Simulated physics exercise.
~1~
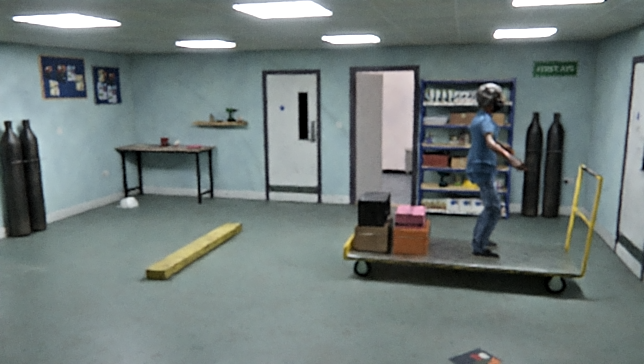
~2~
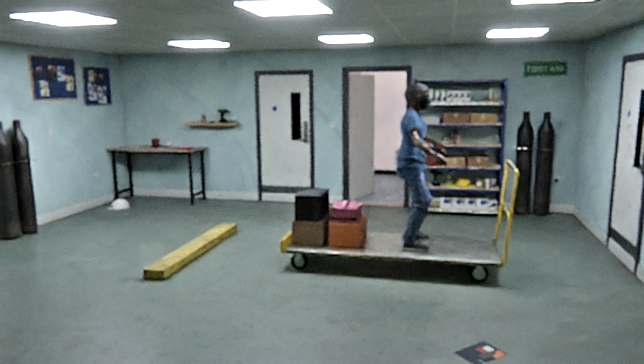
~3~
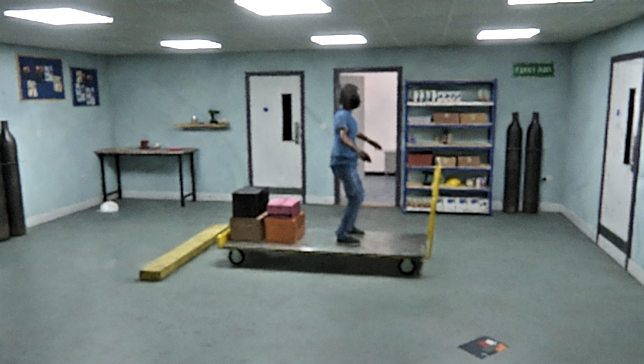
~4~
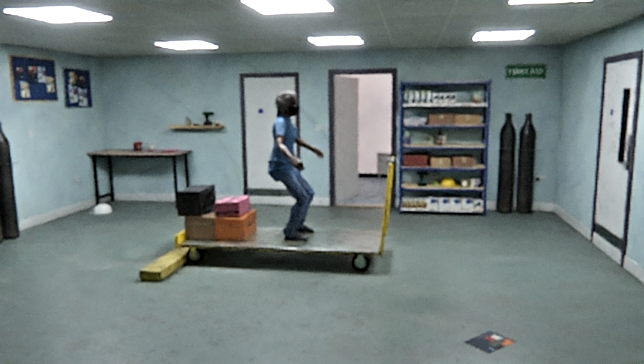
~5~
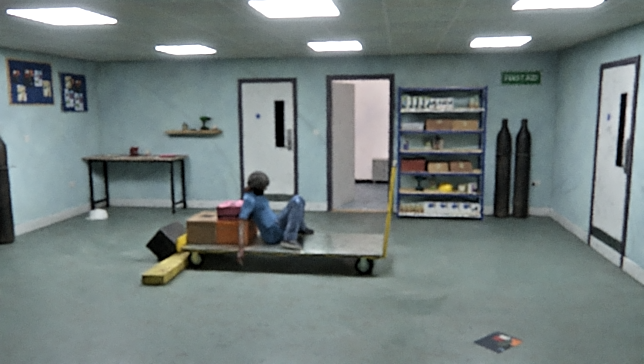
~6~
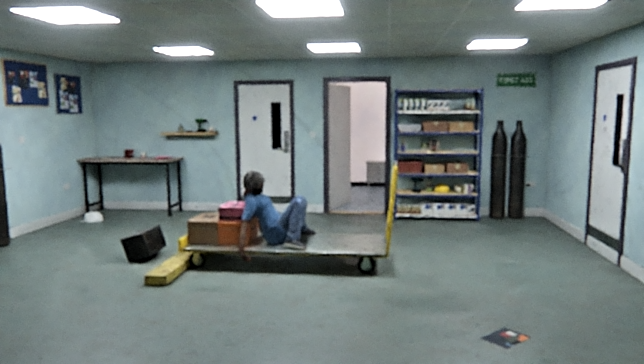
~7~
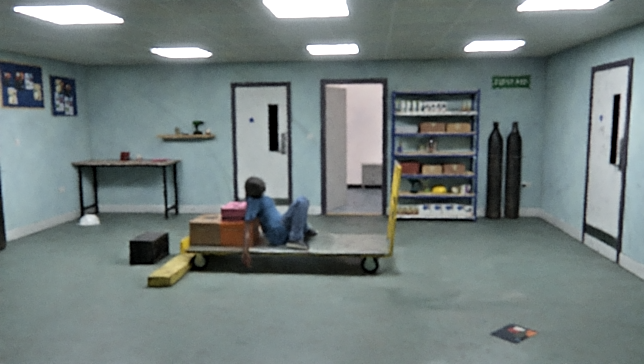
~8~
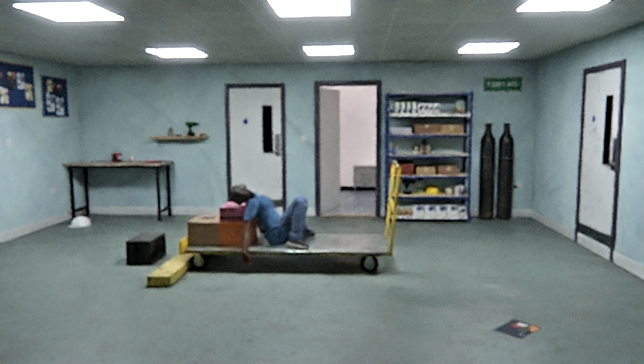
Flatbed trolley rolling left into a yellow kerb and stopping, its standing rider falling back against boxes, a black crate tumbling off.
